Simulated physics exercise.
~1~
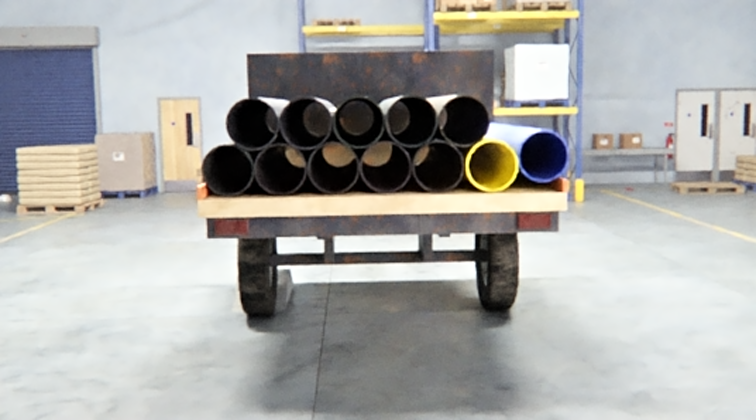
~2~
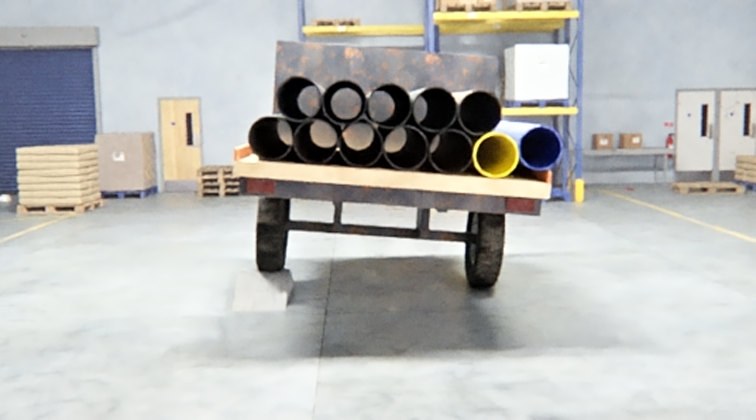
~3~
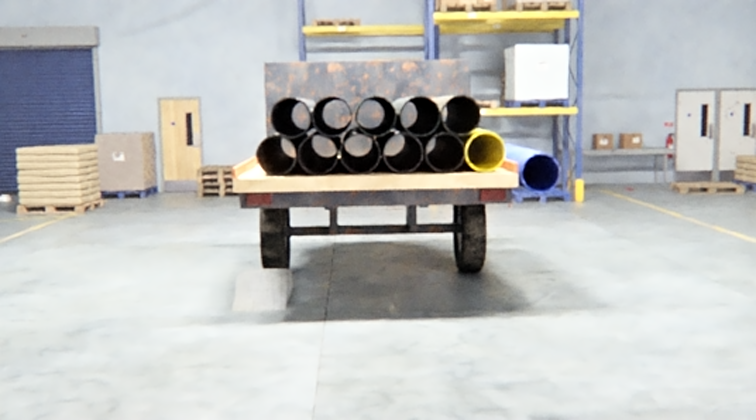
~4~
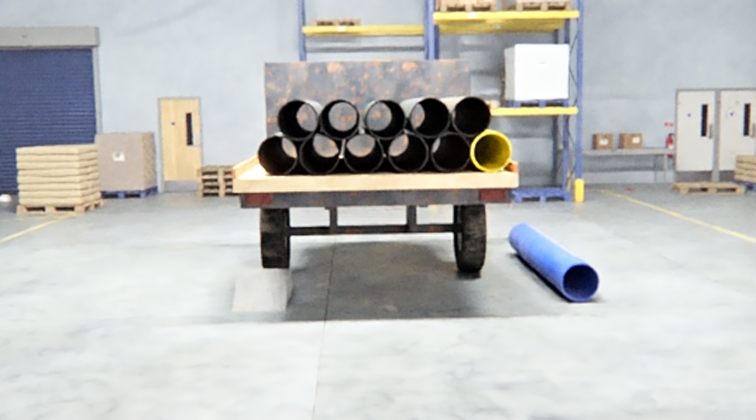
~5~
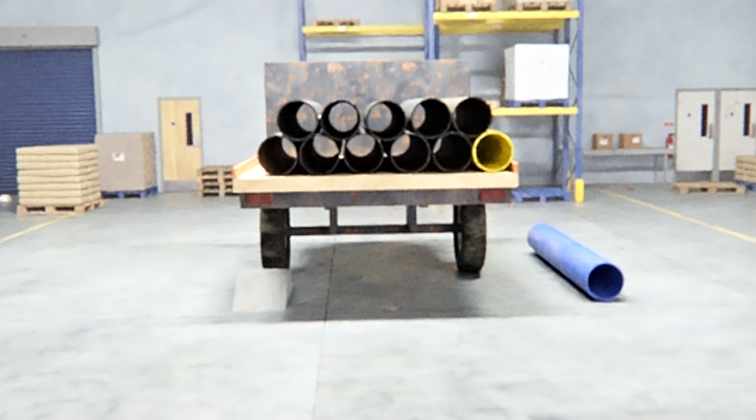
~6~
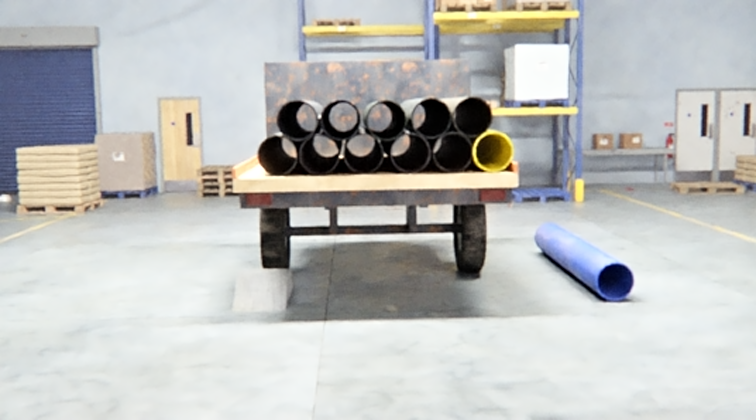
In a warehouse with a blue shutter on the left and tall racking behind, a flat trailer is seen squarely from its rear. It carries two rows of hollow pipes, mostly black, with a yellow one and a blue one at the right end of the lower row. The trailer moves away, and its left wheel rides up a pale hump, tilting the deck to the right. As it comes down level and stops, the blue pipe drops off the right side and rolls a little farther right. It ends on the floor, while the yellow and black pipes stay aboard.
